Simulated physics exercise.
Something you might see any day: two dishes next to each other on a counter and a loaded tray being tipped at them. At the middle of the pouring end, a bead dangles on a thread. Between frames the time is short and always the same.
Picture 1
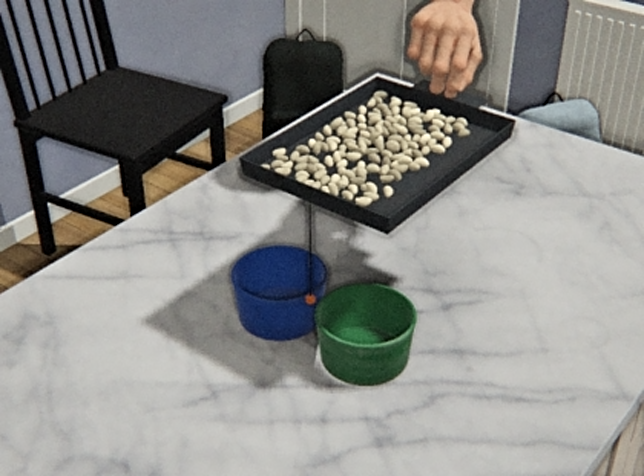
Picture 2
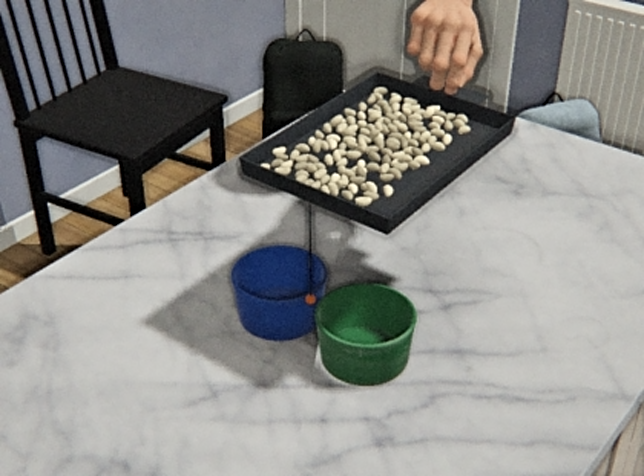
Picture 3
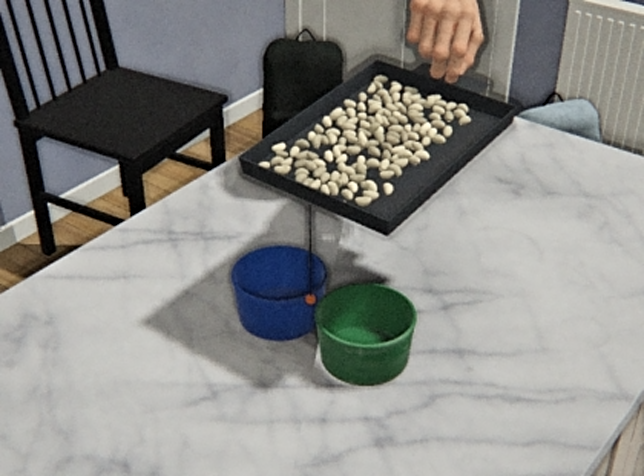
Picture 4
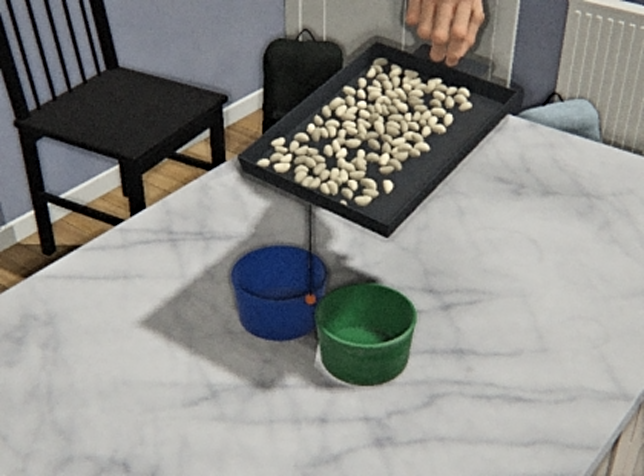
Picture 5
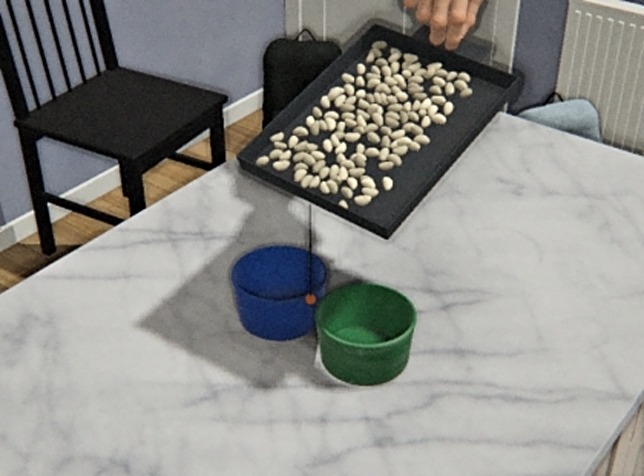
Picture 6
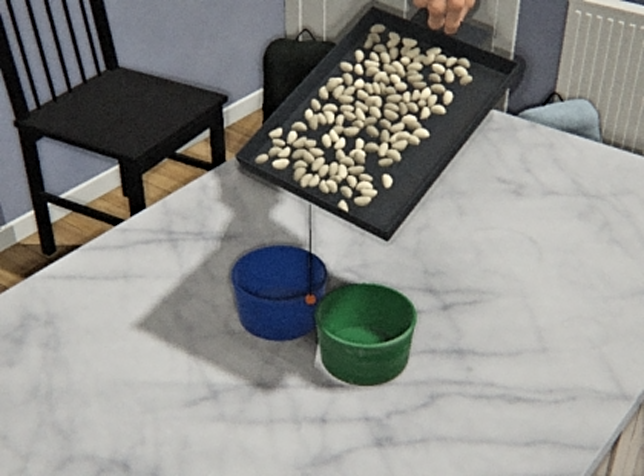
A hand grips the far edge of a black tray of white beans above a pale marble table, seen from a raised, fixed viewpoint in a room with a black chair at left. Beneath it sit a blue dish and, to its right, a green one, with an orange bead hanging on a thread. The tray starts still, then its far end rises steadily, its near edge dipping slightly rightward.
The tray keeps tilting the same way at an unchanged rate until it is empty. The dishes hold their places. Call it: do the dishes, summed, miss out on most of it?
Yes, most of it misses them.
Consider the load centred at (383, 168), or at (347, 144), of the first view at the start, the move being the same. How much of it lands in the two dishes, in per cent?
Around 0 percent the first time and around 0 percent the second time.
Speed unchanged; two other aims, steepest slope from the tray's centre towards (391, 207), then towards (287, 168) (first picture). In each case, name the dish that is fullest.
Okay, first try the right-side one, second try the left-side one.
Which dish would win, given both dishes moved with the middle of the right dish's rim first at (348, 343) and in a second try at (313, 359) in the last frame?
Try 1: The dish to the right; try 2: The dish to the right.
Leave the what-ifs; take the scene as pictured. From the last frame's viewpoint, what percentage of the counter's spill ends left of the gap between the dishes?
I'd put it at close to 60 per cent.
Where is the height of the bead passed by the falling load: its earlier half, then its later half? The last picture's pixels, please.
First part (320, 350), rest (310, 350).
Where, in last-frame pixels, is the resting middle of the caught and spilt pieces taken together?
I'd mark it at roughly (303, 414).
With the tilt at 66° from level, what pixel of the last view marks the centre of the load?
I'd put the middle of the pieces at roughly (343, 156).
Just after the last frame, tray tipped steeply; every one on the tray.
A moment on, tray tipped past a quarter turn; the larger part on the tray; about a tenth outside both; just a few in the air.
Further on, tray tipped past a quarter turn; just a few in the right dish; almost all outside both.
When it is over, tray tipped past a quarter turn; just a few in the right dish; not one in the left dish; almost all outside both.
